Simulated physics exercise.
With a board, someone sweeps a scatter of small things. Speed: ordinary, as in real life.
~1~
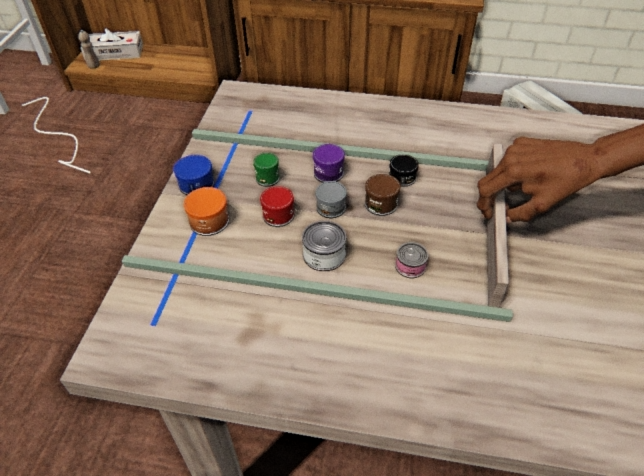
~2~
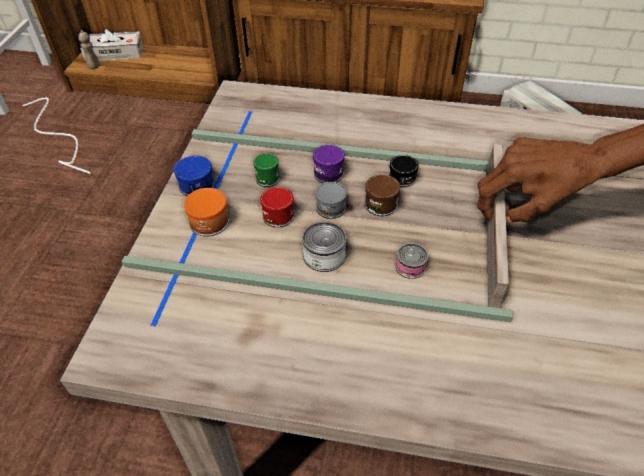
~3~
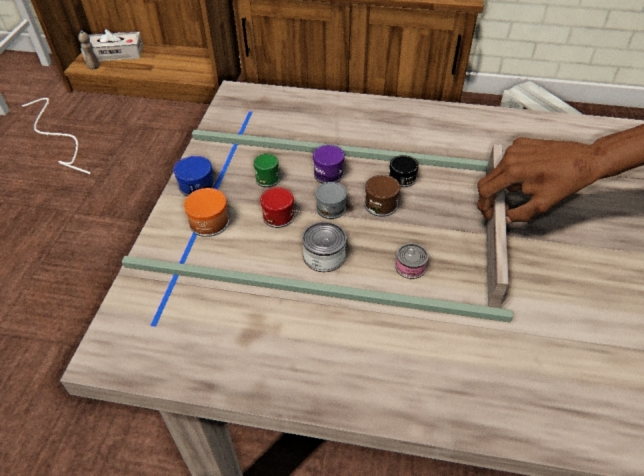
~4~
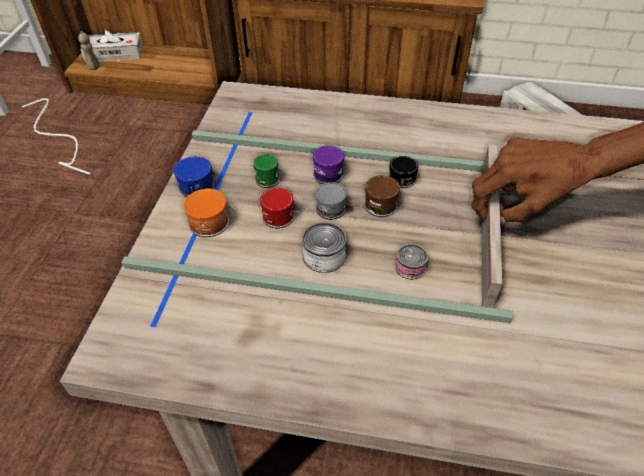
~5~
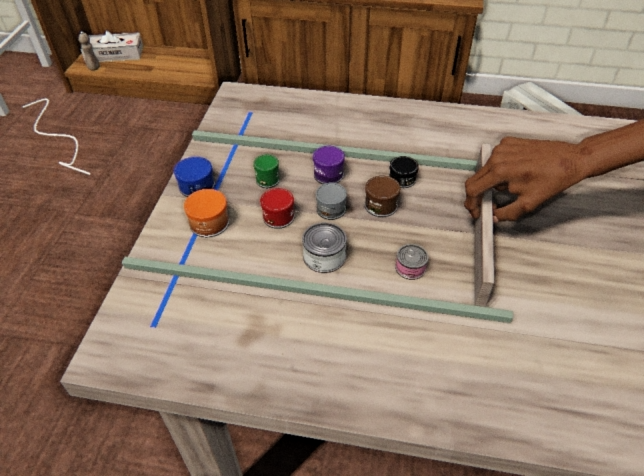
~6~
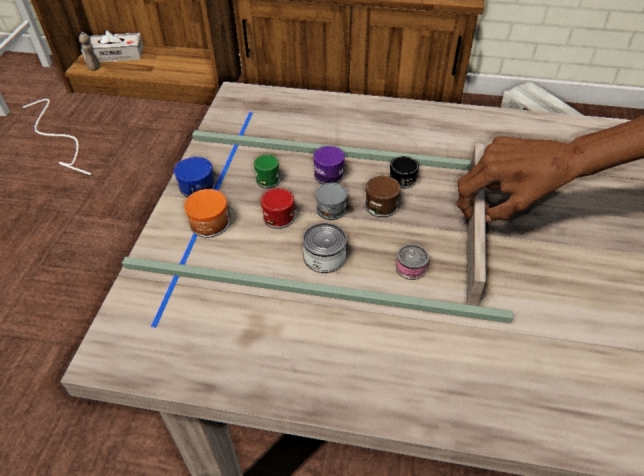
A hand slides an upright board slightly left across a table toward scattered colourful pots.
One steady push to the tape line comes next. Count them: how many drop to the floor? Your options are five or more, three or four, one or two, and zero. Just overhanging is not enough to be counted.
My pick is one or two.
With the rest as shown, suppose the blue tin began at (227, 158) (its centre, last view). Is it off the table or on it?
Well, the blue tin fails to stay.
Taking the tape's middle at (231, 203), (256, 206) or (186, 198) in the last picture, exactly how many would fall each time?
0, 0, 5.
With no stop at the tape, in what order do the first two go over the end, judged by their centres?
The order is the blue tin, then the orange pot.
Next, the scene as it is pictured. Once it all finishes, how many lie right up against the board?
The figure is 5.
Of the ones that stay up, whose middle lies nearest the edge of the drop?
I reckon it's the orange pot.
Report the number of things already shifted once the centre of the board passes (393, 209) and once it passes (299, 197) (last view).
Respectively 3 and 8.
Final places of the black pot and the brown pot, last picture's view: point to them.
The black pot comes to rest at (219, 146), and the brown pot comes to rest at (206, 164).
Soon after, none off yet; blue tin at rest near (195, 177); orange pot at rest near (208, 213); green tin at rest near (267, 171).
After that, none off yet; blue tin at rest near (195, 177); orange pot at rest near (206, 214); green tin displaced about its own width near (244, 175).
In the end, the number that fall off is one or two; gone, blue tin.
